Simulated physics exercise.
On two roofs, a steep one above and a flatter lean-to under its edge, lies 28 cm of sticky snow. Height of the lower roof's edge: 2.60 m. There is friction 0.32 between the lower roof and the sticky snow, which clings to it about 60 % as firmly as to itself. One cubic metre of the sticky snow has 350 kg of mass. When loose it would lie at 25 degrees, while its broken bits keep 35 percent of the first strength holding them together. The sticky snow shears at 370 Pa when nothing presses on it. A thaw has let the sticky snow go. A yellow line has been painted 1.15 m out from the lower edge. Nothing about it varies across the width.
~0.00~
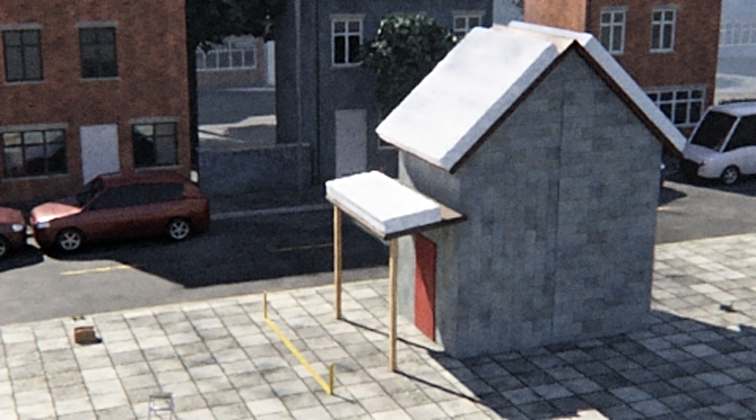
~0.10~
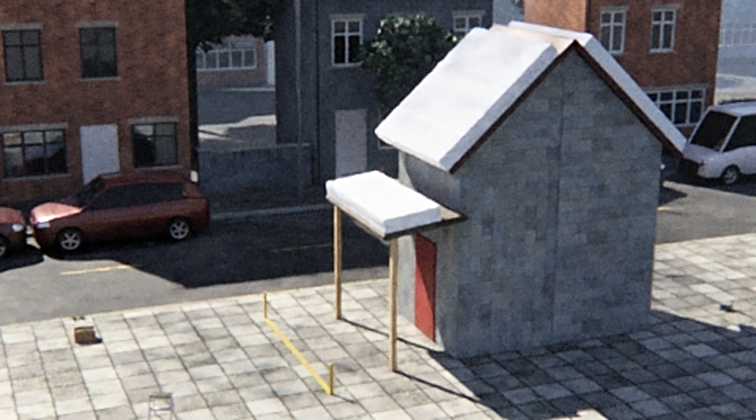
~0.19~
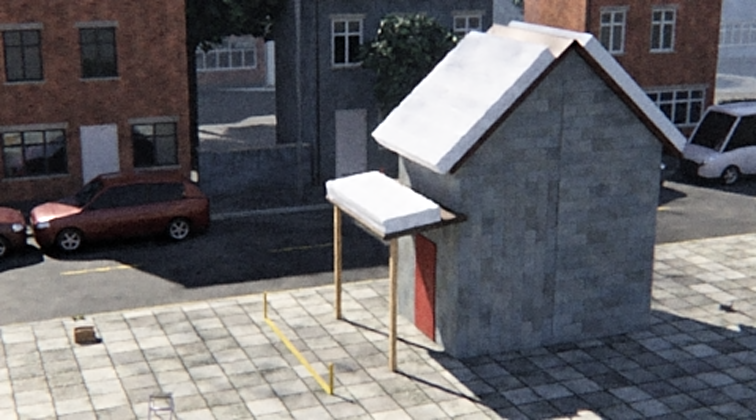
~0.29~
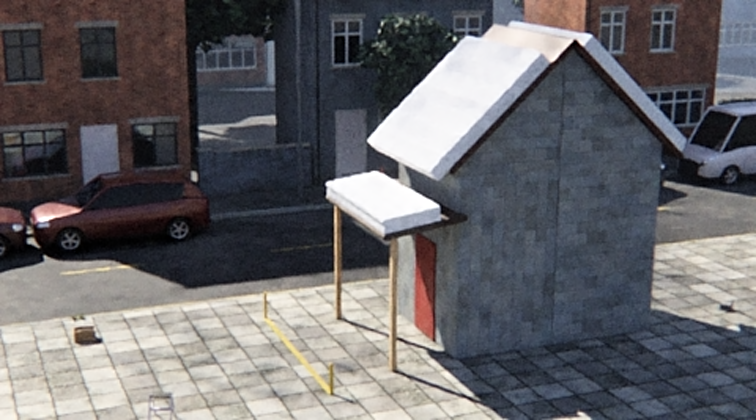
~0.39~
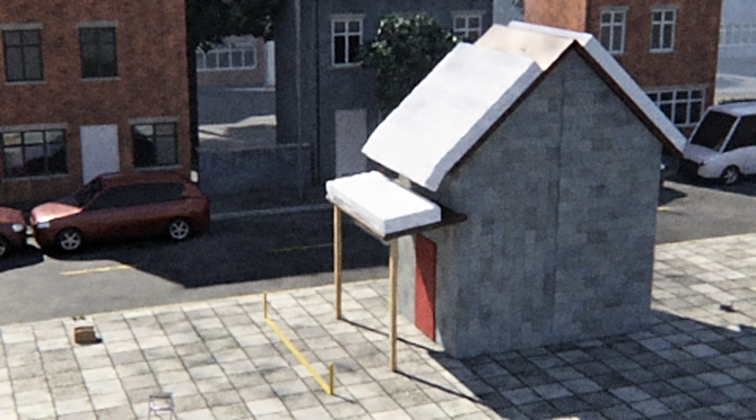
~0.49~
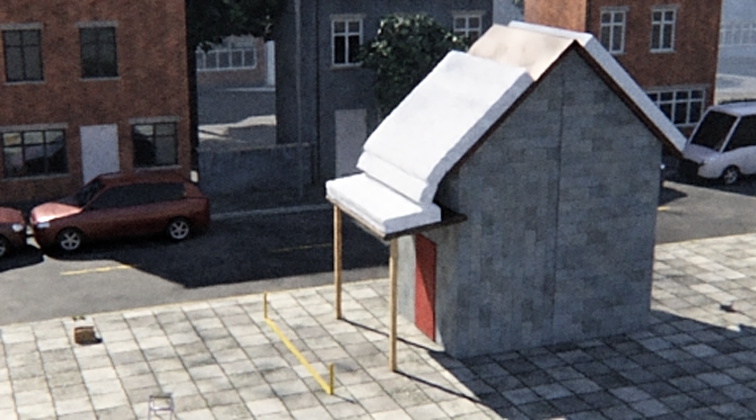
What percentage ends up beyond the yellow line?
About 66 %.
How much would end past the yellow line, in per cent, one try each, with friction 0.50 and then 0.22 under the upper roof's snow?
I'd expect around 50 percent, then around 60 percent.
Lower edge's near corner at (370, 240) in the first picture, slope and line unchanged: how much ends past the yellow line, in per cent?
I'd put it at around 60 percent.
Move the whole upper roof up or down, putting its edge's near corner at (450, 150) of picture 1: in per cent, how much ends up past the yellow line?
Roughly 65 per cent.
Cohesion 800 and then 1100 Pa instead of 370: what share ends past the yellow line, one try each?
In turn about 60 %, 50 %.
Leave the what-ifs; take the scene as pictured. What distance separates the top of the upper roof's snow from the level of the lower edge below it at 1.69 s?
Snow top above lower edge: Approx. 0.4 m.
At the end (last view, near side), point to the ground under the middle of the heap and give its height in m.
You'd find it near (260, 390), piled some 0.3 m high.
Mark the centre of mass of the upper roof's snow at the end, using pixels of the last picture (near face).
Somewhere about (259, 358), I'd say.
After 1.04 s, none is below the lower edge and 0 % is past the line.
After 1.69 s, 71 % is below the lower edge and 60 % is past the line.
After 2.35 s, 73 % is below the lower edge and 66 % is past the line.
After 3.00 s, 73 % is below the lower edge and 66 % is past the line.
After 3.10 s, 73 % is below the lower edge and 66 % is past the line.
